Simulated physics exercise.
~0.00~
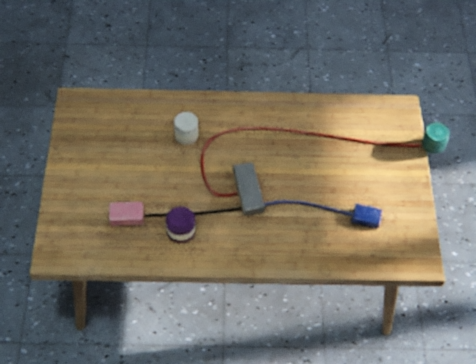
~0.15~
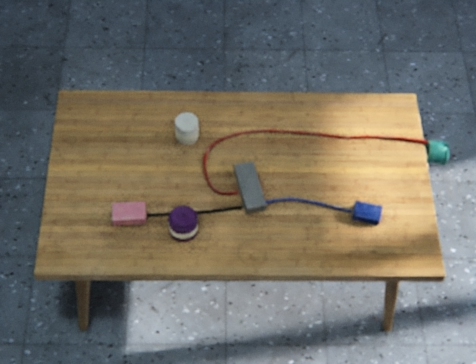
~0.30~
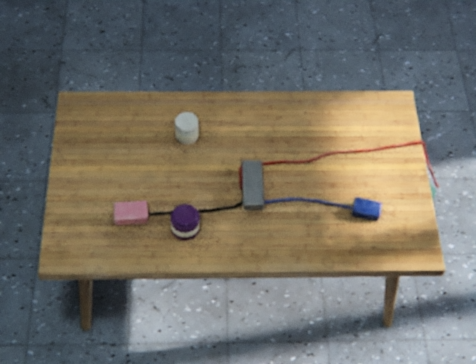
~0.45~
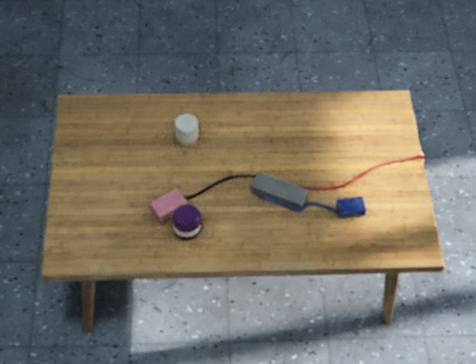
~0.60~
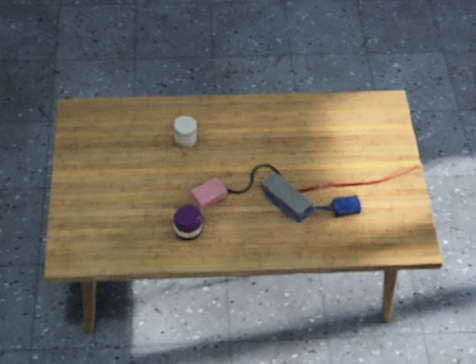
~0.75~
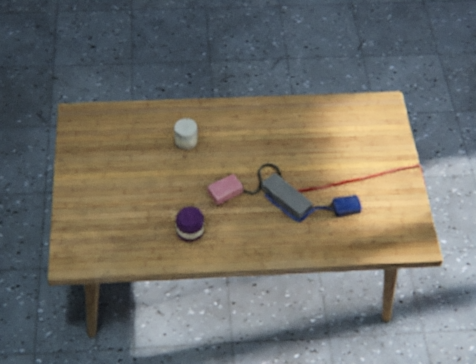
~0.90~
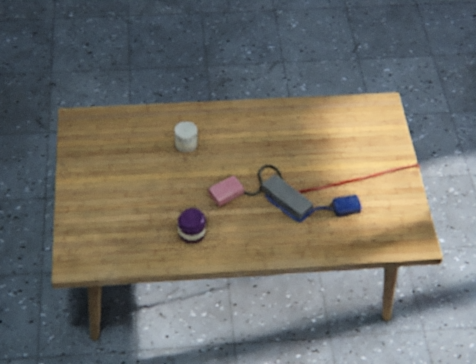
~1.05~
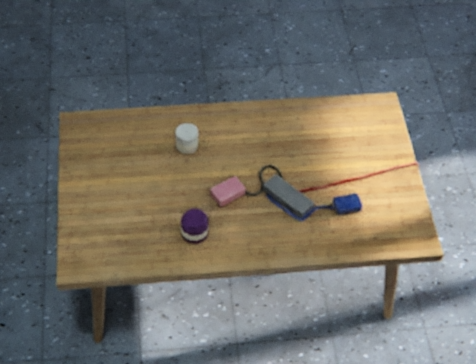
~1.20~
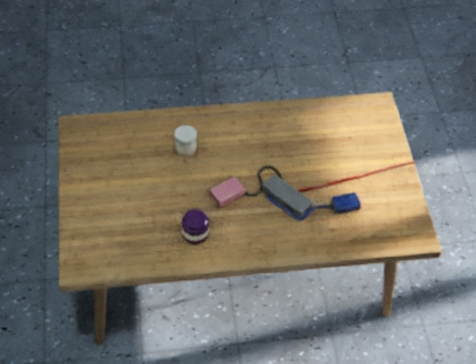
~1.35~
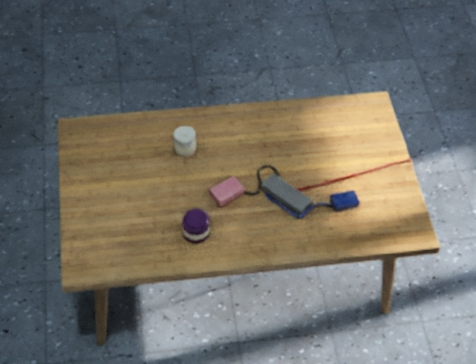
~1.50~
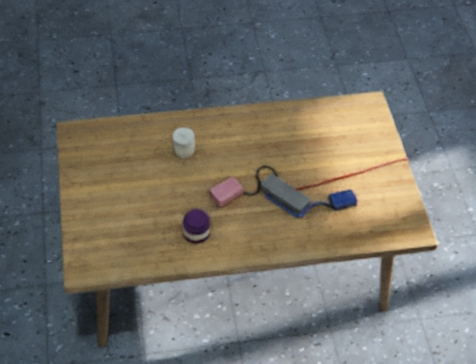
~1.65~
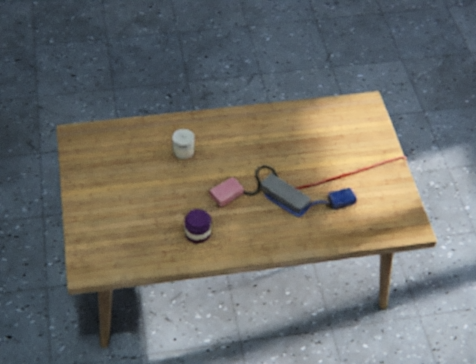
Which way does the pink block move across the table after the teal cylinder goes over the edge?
The pink block moves to the right, following the grey strip it is connected to.
A teal cylinder on a red cable tips off the right edge of a wooden table and drops from sight, dragging the grey strip and then the pink block rightward; they come to rest near the blue block, while the purple jar and white canister stay put.
